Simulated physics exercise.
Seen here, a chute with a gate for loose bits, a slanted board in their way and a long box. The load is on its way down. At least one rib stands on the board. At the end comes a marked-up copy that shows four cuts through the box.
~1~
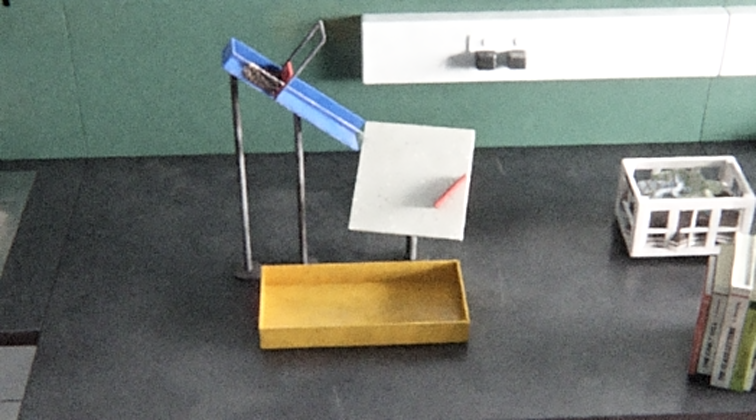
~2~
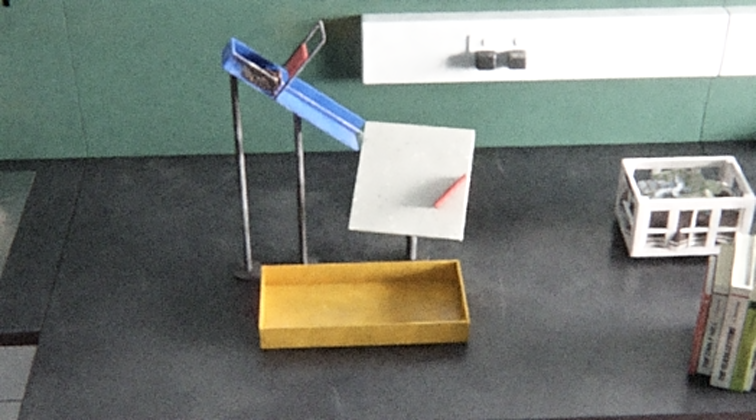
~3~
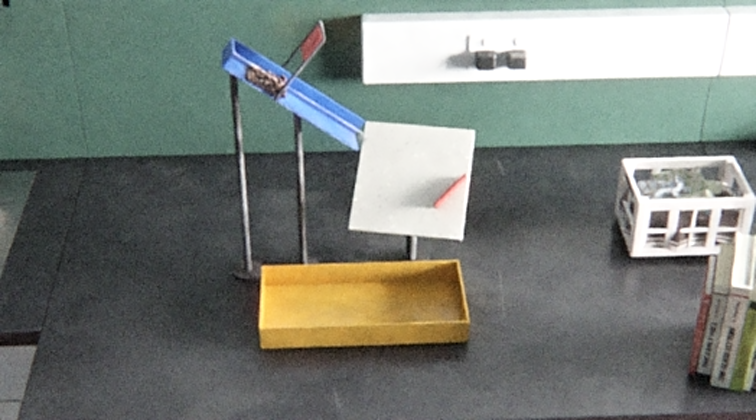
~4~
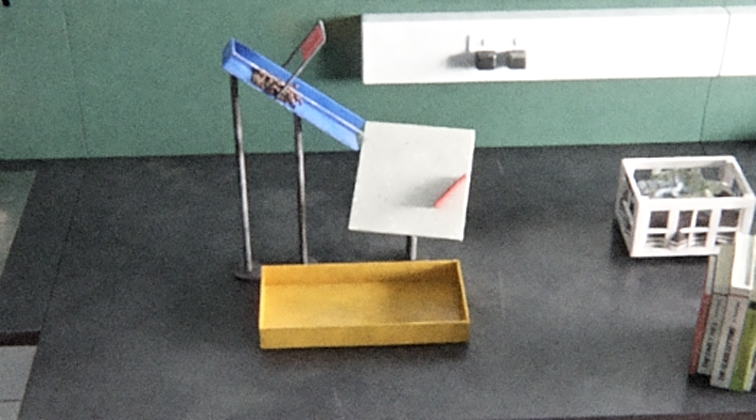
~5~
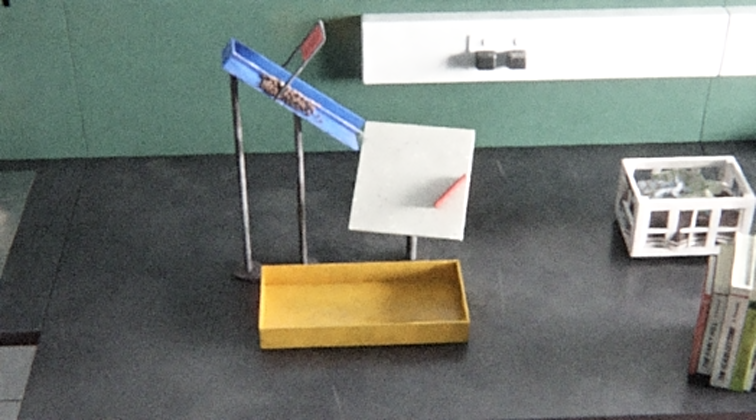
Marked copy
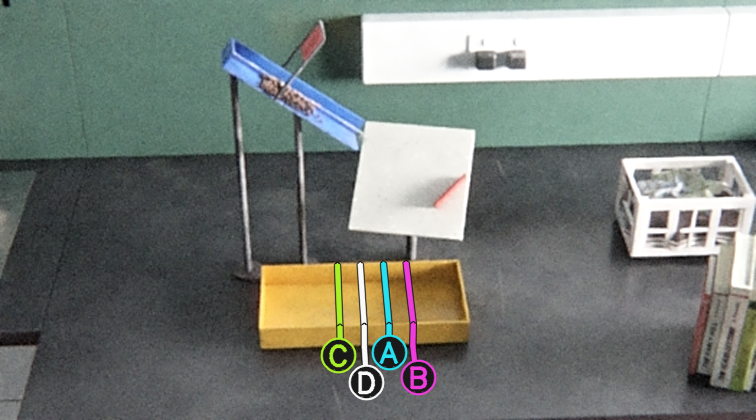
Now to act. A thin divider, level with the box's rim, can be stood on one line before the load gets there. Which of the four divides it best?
Go for B.
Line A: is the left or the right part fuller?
Right.
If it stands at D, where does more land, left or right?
The right side.
On the marked copy, line A crosses the front rim at (388, 324); line B crosses the front rim at (413, 323); line C crosses the front rim at (339, 326); line D crosses the front rim at (364, 325).
Choosing A, of what is caught, a small part on the left of the divider, nearly all on the right.
Choosing B, of what is caught, about a third on the left of the divider, about two thirds on the right.
Choosing C, of what is caught, none on the left of the divider, all on the right.
Choosing D, of what is caught, a stray few on the left of the divider, nearly all on the right.
